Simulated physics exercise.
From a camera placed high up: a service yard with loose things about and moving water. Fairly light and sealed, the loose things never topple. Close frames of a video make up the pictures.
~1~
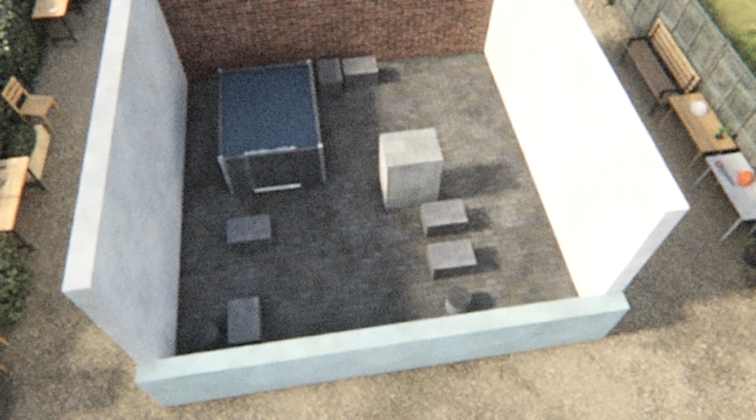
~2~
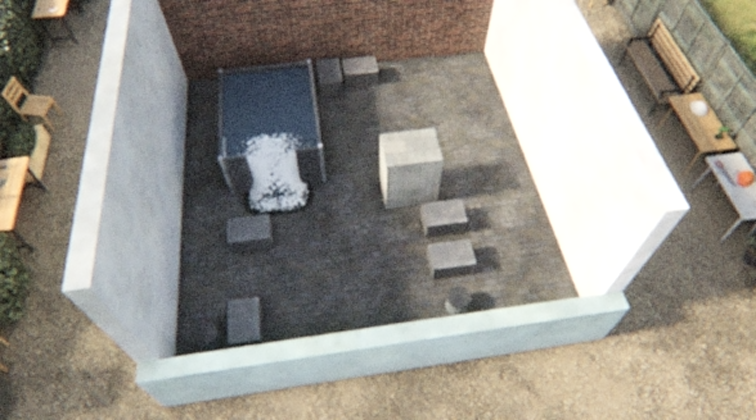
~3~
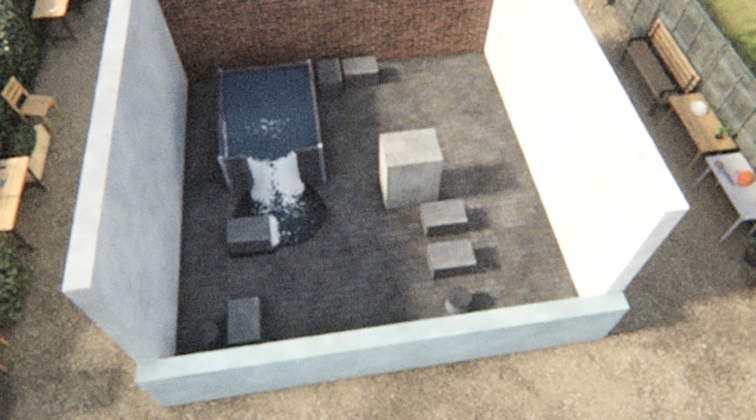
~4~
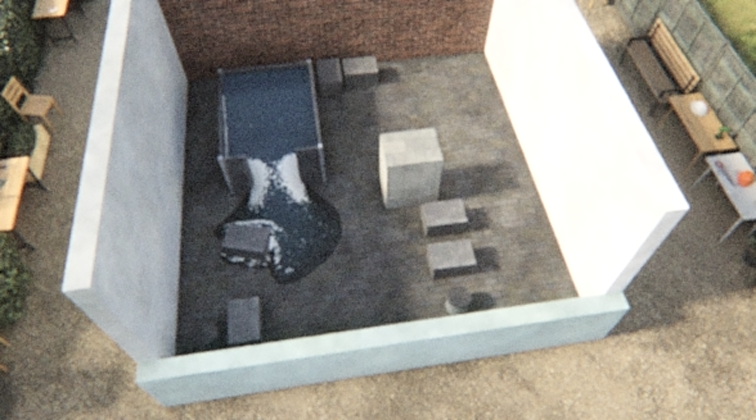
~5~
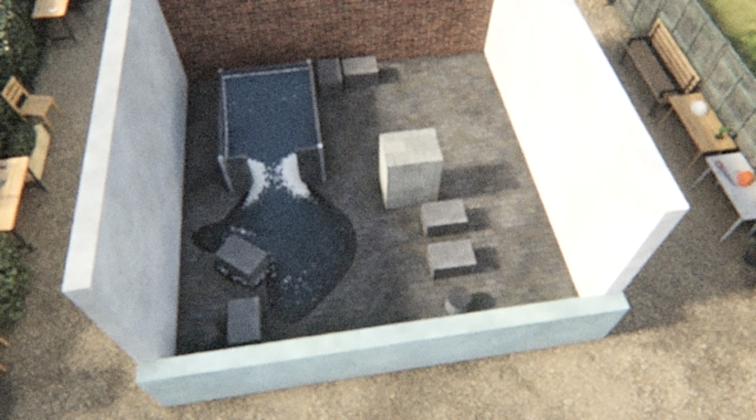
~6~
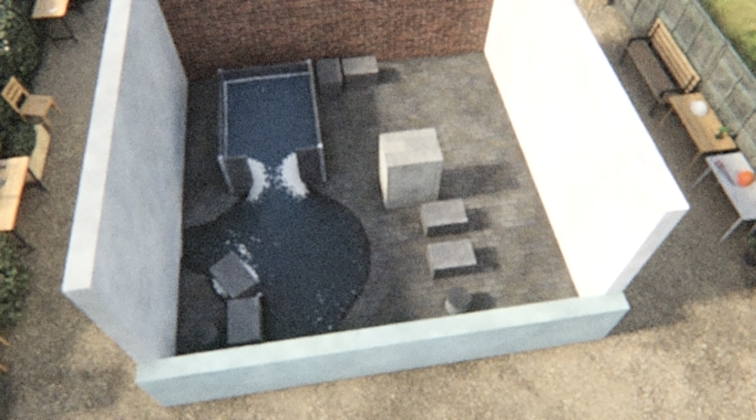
In a walled yard seen from above, water bursts from the near side of a raised tank at the left and splashes onto the paving. The dark pool spreads around a nearby grey block, which turns and slides toward the low front wall, while the other blocks stay put and the tank's level drops.
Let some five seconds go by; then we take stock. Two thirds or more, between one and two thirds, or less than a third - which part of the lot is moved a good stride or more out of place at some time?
So the part that moves far is between the one-third and two-thirds marks.
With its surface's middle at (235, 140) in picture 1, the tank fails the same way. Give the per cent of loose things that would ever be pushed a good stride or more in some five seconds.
It works out at about 80 percent.
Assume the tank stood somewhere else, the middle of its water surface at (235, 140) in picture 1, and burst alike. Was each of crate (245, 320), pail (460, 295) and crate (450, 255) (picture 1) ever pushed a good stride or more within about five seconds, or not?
In order: Went well off, went well off, went well off.
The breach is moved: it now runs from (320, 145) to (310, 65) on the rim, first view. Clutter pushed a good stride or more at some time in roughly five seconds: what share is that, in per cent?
Roughly 40 percent.
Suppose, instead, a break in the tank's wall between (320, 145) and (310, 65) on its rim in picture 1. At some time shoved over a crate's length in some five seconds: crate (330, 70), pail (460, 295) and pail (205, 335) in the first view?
Well, in order they come out as beyond that mark, beyond that mark and under that mark.
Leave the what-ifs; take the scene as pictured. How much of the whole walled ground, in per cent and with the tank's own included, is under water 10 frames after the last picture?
Roughly 45 %.
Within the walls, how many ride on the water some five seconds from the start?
2.
A moment on, 1 of 8 are well off their spots; 0 afloat.
Next, 2 of 8 are well off their spots; 3 afloat.
Later, 2 of 8 are well off their spots; 3 afloat.
In the end, 3 of 8 are well off their spots, and 3 have been at some point; 2 afloat.
